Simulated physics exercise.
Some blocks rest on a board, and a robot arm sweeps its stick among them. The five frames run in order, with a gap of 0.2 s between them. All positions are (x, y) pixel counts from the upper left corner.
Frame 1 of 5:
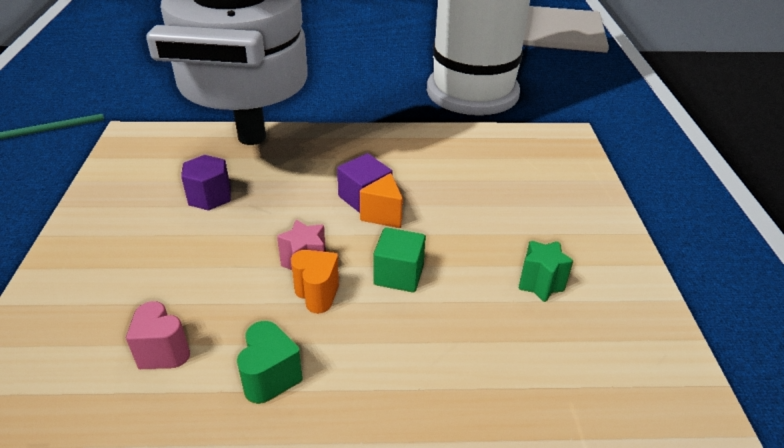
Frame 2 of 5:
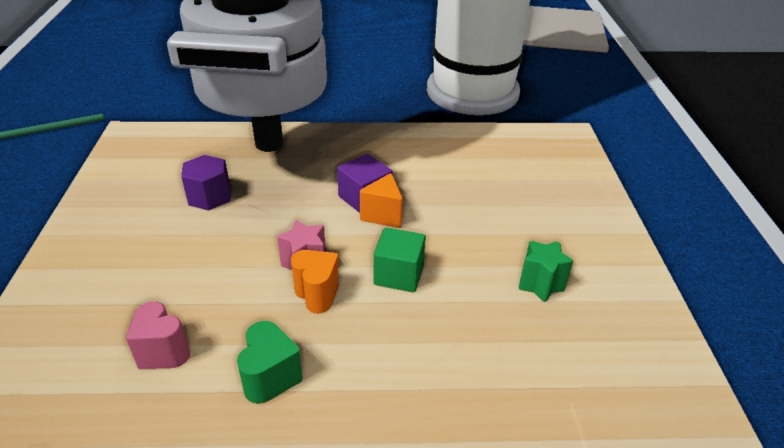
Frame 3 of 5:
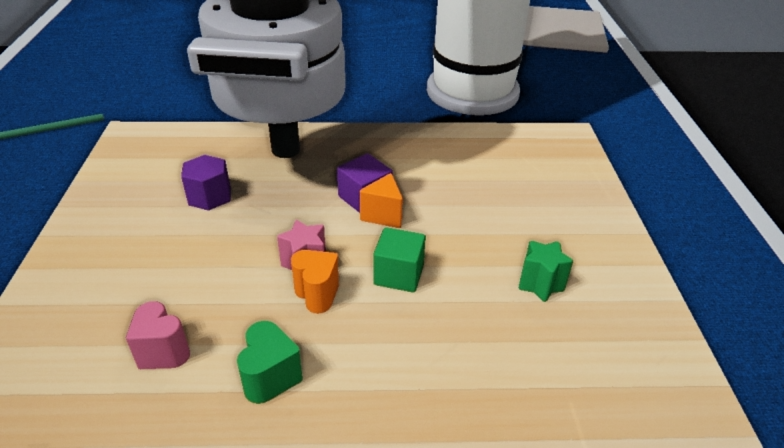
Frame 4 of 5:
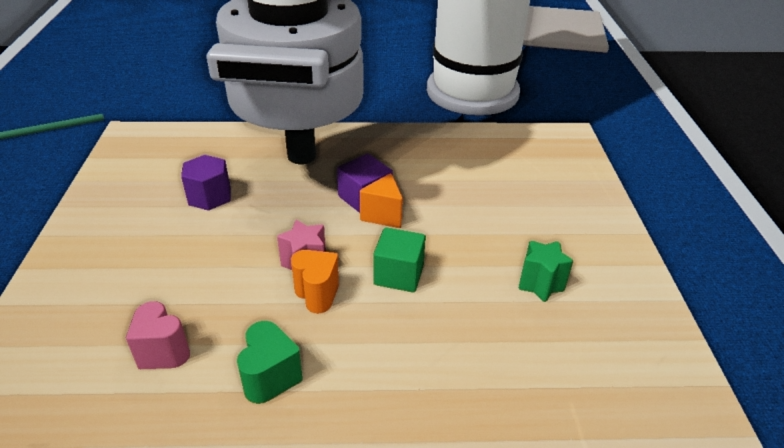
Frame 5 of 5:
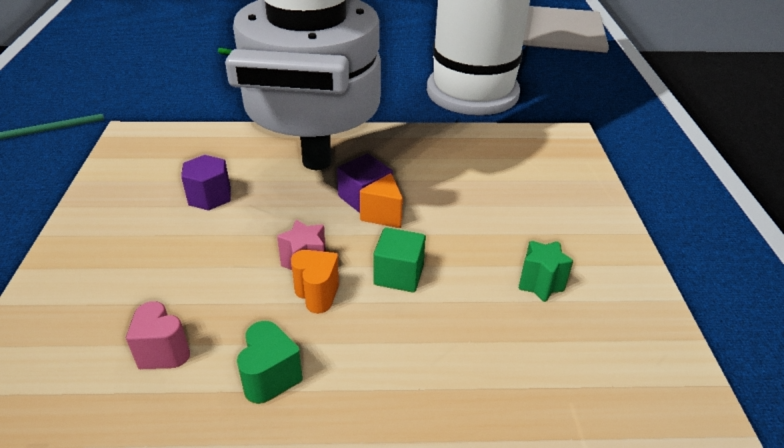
In this clip, a robot arm moves its dark stick steadily rightward and slightly nearer along the far edge of a wooden board, drawing close to a purple block beside an orange one, while all the colored blocks stay still.
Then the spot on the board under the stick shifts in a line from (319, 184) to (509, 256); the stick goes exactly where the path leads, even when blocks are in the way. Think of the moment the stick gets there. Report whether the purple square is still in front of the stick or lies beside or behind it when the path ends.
It stays ahead.
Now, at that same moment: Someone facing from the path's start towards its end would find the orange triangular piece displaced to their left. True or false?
True.
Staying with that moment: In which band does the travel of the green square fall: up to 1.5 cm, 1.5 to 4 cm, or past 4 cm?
Once the path is done, the green square lies within 1.5 cm of its present place.
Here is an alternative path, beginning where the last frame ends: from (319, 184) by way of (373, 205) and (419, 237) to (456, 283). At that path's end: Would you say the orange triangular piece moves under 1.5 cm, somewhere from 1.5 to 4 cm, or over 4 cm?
More than 4 cm.
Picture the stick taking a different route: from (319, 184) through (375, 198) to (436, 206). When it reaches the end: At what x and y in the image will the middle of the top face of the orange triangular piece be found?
Top centre: (454, 222).
On the path given first. One third of the way, stick (378, 184); purple square (413, 185), turned 15° anticlockwise; orange triangular piece (437, 203).
Two thirds of the way, stick (443, 208); purple square (482, 207), turned 20° anticlockwise; orange triangular piece (514, 224), turned 20° anticlockwise.
At the end, stick (514, 234); purple square (556, 228), turned 40° anticlockwise; orange triangular piece (596, 240), turned 35° anticlockwise; green square in place; green star block (573, 269), turned 70° clockwise.
